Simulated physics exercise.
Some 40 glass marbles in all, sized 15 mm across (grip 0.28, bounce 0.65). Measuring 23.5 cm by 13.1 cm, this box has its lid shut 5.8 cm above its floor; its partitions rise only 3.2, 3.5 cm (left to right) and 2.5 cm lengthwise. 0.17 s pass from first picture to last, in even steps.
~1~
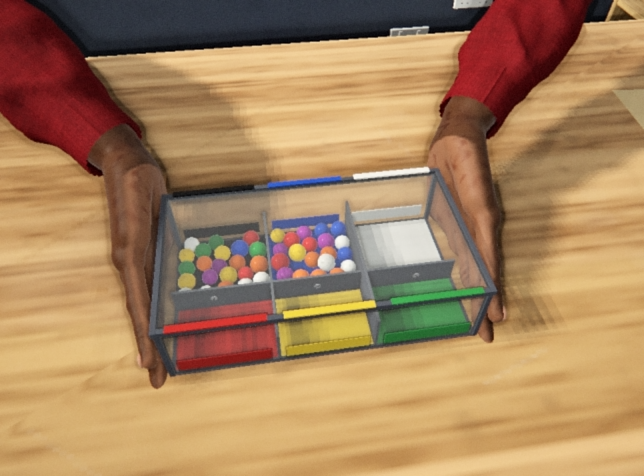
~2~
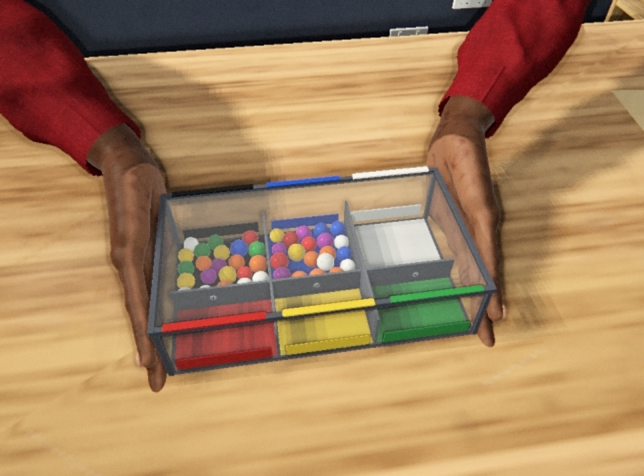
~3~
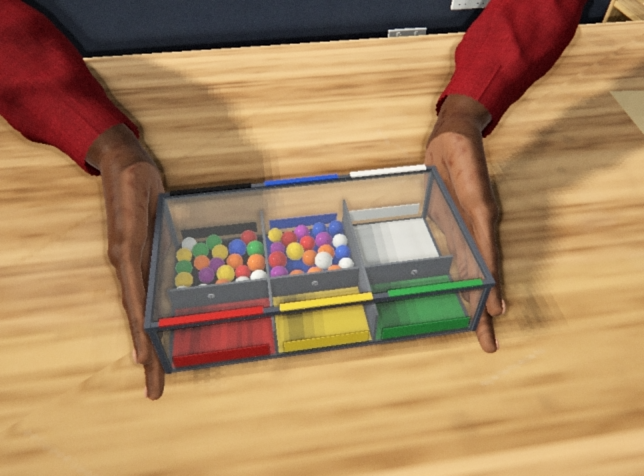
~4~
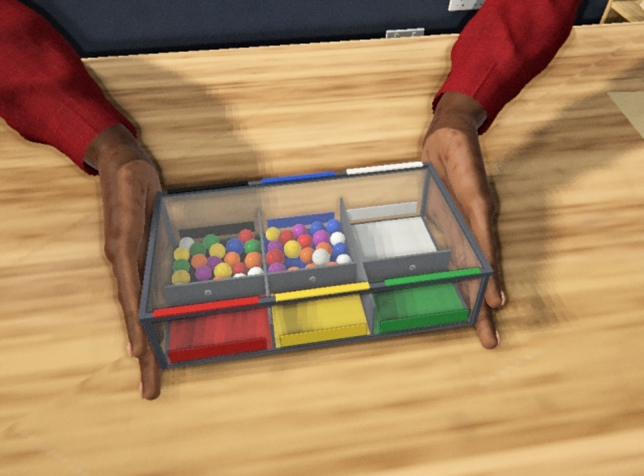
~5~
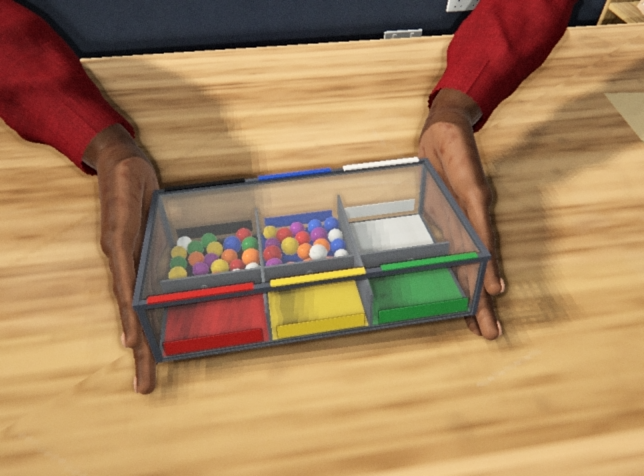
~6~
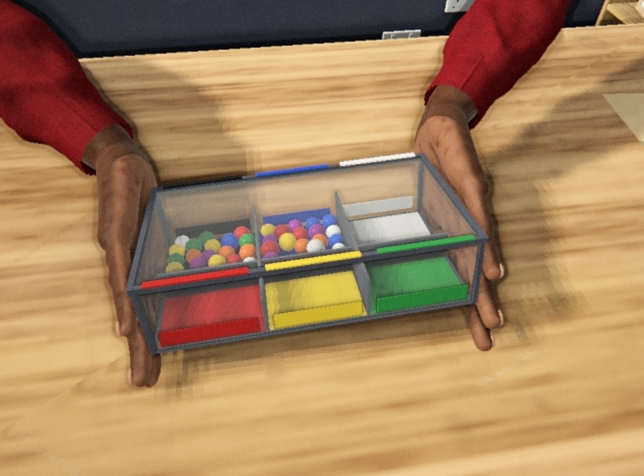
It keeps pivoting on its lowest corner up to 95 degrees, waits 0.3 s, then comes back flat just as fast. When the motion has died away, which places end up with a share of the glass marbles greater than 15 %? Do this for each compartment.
Red compartment - no; blue compartment - yes; green compartment - no; yellow compartment - no; white compartment - no; black compartment - yes.
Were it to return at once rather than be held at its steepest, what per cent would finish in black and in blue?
You'd end up with black at 50 per cent and blue at 50 per cent.
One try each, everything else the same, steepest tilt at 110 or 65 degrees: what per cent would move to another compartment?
I'd put them near 0 and 0 percent in that order.
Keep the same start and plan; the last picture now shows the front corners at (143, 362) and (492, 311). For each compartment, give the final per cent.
Final shares: Red 60%, blue 0%, green 5%, yellow 35%, white 0%, black 0%.
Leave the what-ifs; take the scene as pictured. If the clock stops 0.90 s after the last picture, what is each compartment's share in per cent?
In per cent: Red 0; blue 50; green 0; yellow 0; white 0; black 50.
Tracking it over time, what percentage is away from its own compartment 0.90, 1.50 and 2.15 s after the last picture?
In order: 0, then 0, then 0.
Then, 0.90 s after the last picture, tilt 95 degrees; blue 50 %, black 50 %.
Then, 1.50 s after the last picture, tilt 51 degrees; blue 50 %, black 50 %.
Then, 2.15 s after the last picture, tilt 0 degrees; blue 50 %, black 50 %.
In the end, red 0 %, blue 50 %, green 0 %, yellow 0 %, white 0 %, black 50 %.
